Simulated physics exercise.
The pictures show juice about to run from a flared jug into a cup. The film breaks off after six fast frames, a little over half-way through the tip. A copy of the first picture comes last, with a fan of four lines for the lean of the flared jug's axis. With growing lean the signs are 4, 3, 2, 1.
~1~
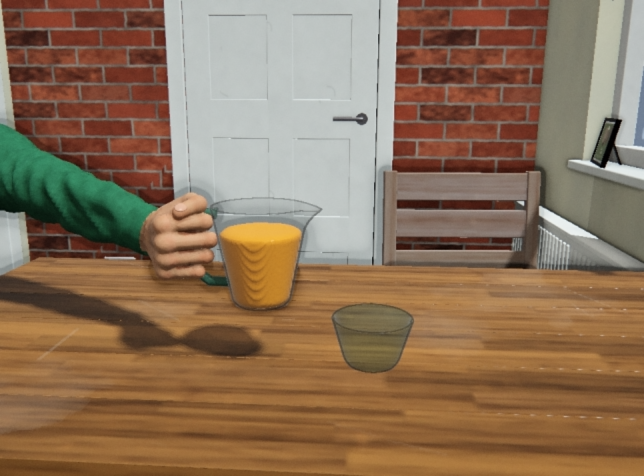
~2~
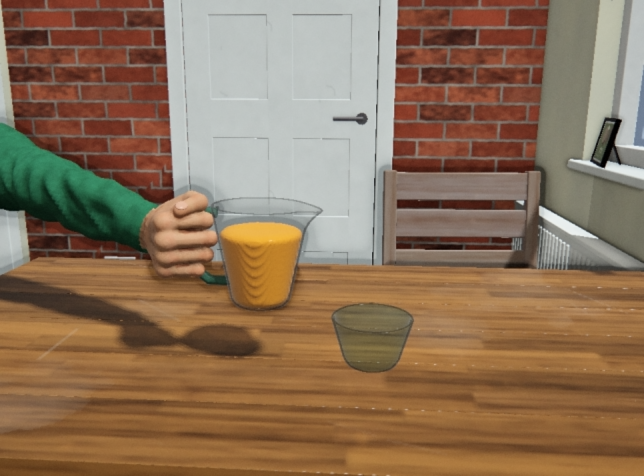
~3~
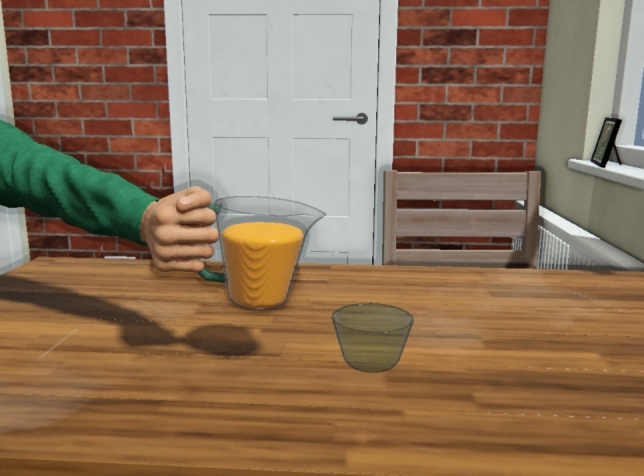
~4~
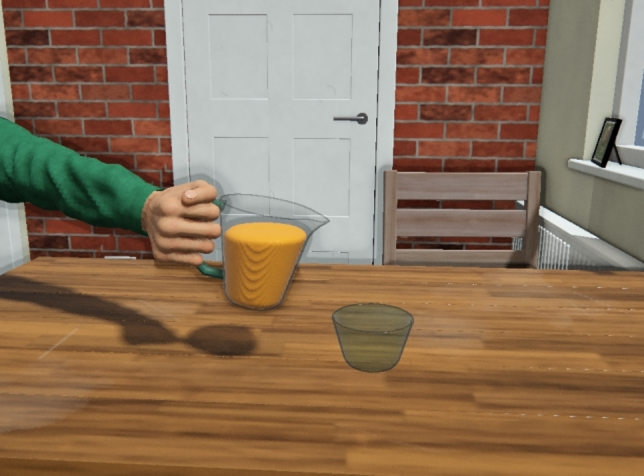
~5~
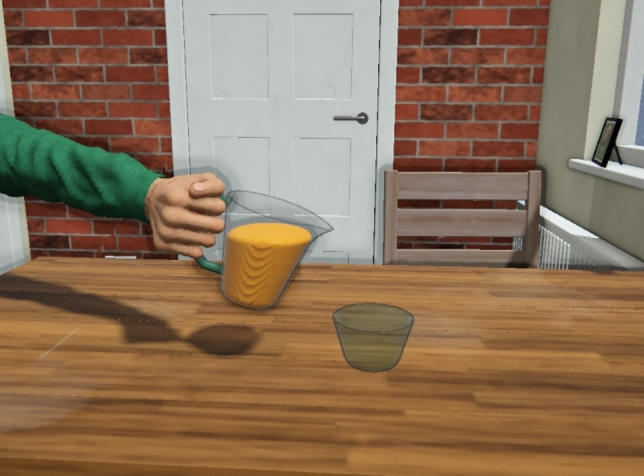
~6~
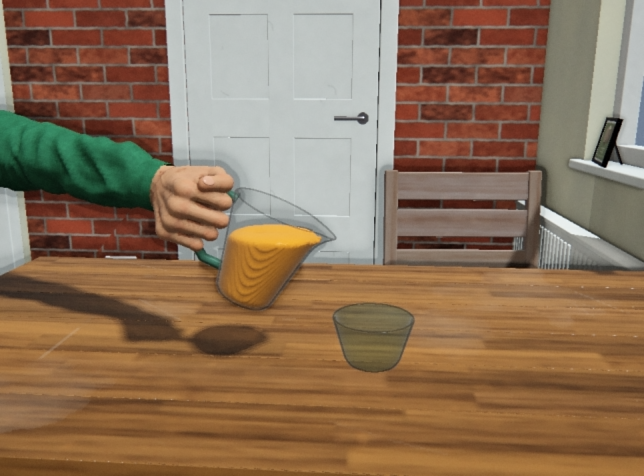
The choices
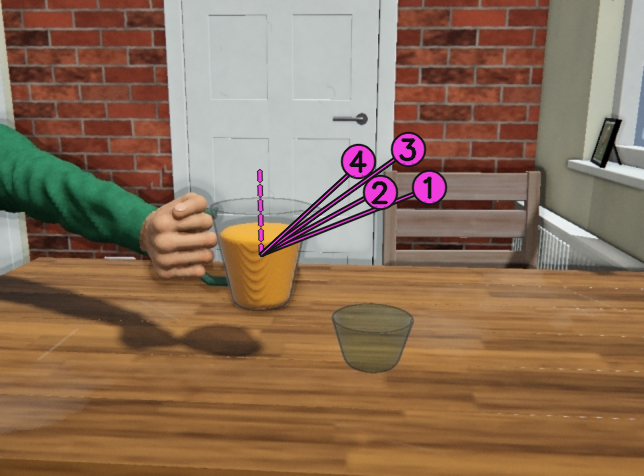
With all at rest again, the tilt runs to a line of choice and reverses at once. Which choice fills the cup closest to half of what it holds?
Use line 3.
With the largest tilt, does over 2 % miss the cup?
Yes, it does.
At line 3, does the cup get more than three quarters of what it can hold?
No, less.
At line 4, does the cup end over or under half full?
Under.
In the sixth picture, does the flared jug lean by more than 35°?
No.
In magenta, 1 at (413, 194); 2 at (364, 198); 3 at (394, 159); 4 at (347, 175).
With 1, the cup ends with about 69 % of what it can hold; 18 % of the juice is spilt.
With 2, the cup ends with about 65 % of what it can hold; 7 % of the juice is spilt.
With 3, the cup ends with about 44 % of what it can hold; 7 % of the juice is spilt.
With 4, the cup ends with about 33 % of what it can hold; 3 % of the juice is spilt.
